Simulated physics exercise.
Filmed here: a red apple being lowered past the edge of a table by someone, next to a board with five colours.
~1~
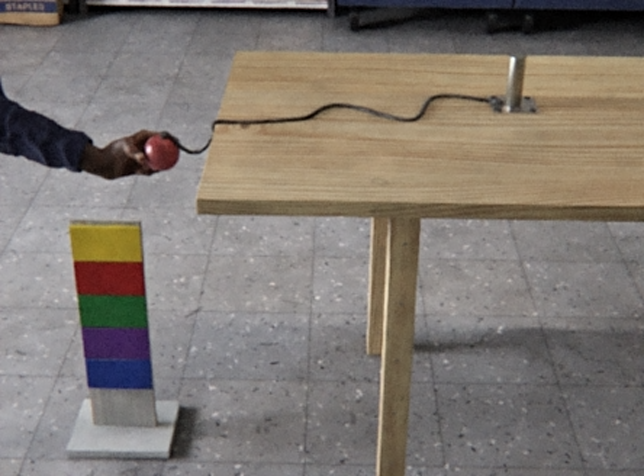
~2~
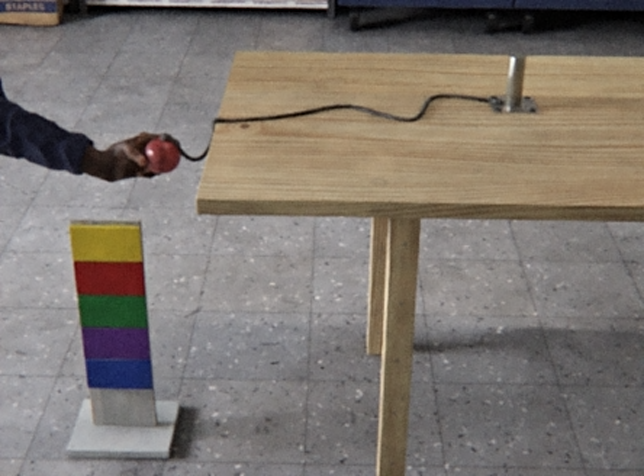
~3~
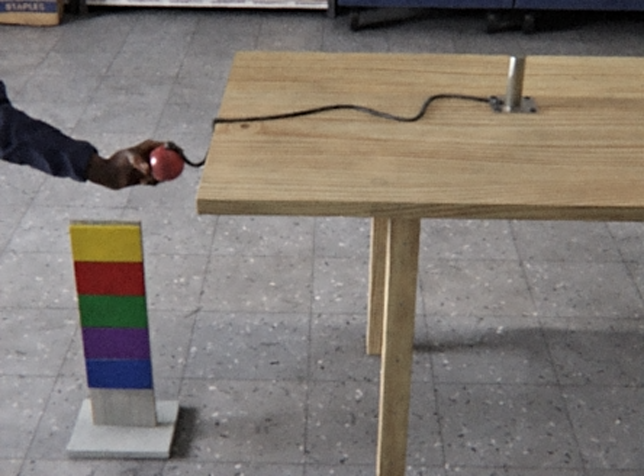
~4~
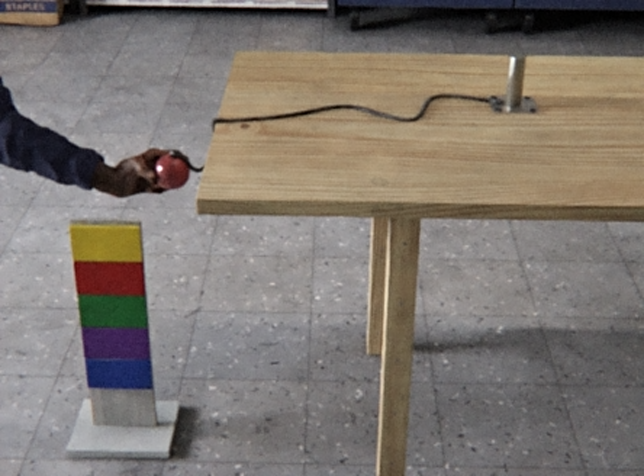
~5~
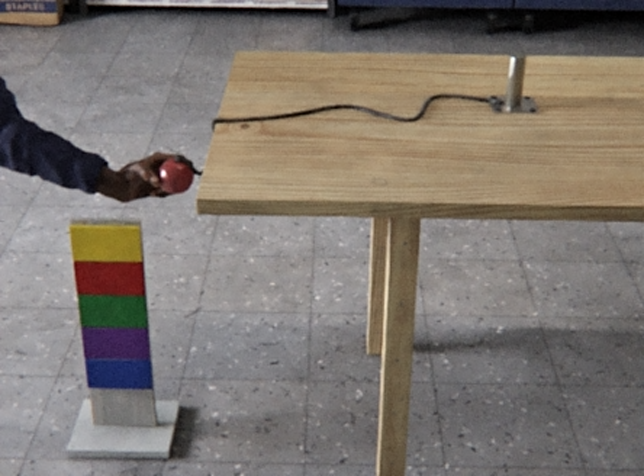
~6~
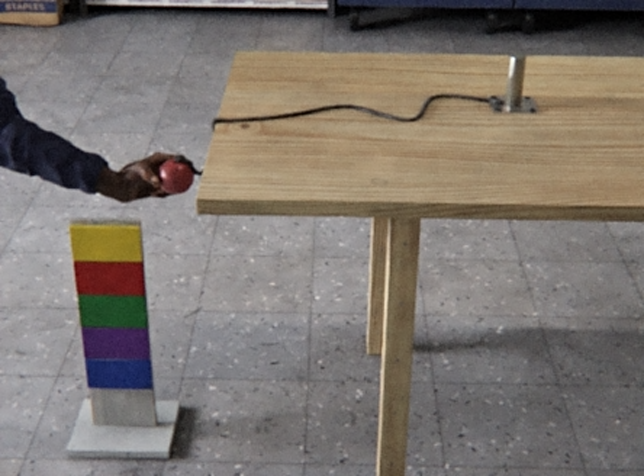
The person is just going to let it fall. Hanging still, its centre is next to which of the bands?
Its middle rests at the red band.
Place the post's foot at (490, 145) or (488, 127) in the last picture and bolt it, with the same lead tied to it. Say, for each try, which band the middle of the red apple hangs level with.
The first case gives green, the second gives green.
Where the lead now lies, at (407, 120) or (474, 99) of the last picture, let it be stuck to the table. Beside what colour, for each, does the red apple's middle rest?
For the first place it's yellow, and for the second red.
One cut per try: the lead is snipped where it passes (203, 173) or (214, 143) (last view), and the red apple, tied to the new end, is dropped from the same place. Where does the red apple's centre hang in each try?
In order, roughly (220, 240) and (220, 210).
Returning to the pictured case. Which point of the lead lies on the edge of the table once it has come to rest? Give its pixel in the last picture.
It's near (283, 116) in the last picture.
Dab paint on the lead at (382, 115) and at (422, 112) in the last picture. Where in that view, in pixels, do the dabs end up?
I'd put the first at about (331, 108) and the other at about (389, 107).
Soon after, apple near (231, 258); level with red.
Then, apple near (207, 262); level with red.
At rest, apple near (219, 268); level with red. Its centre hangs level with the red band.
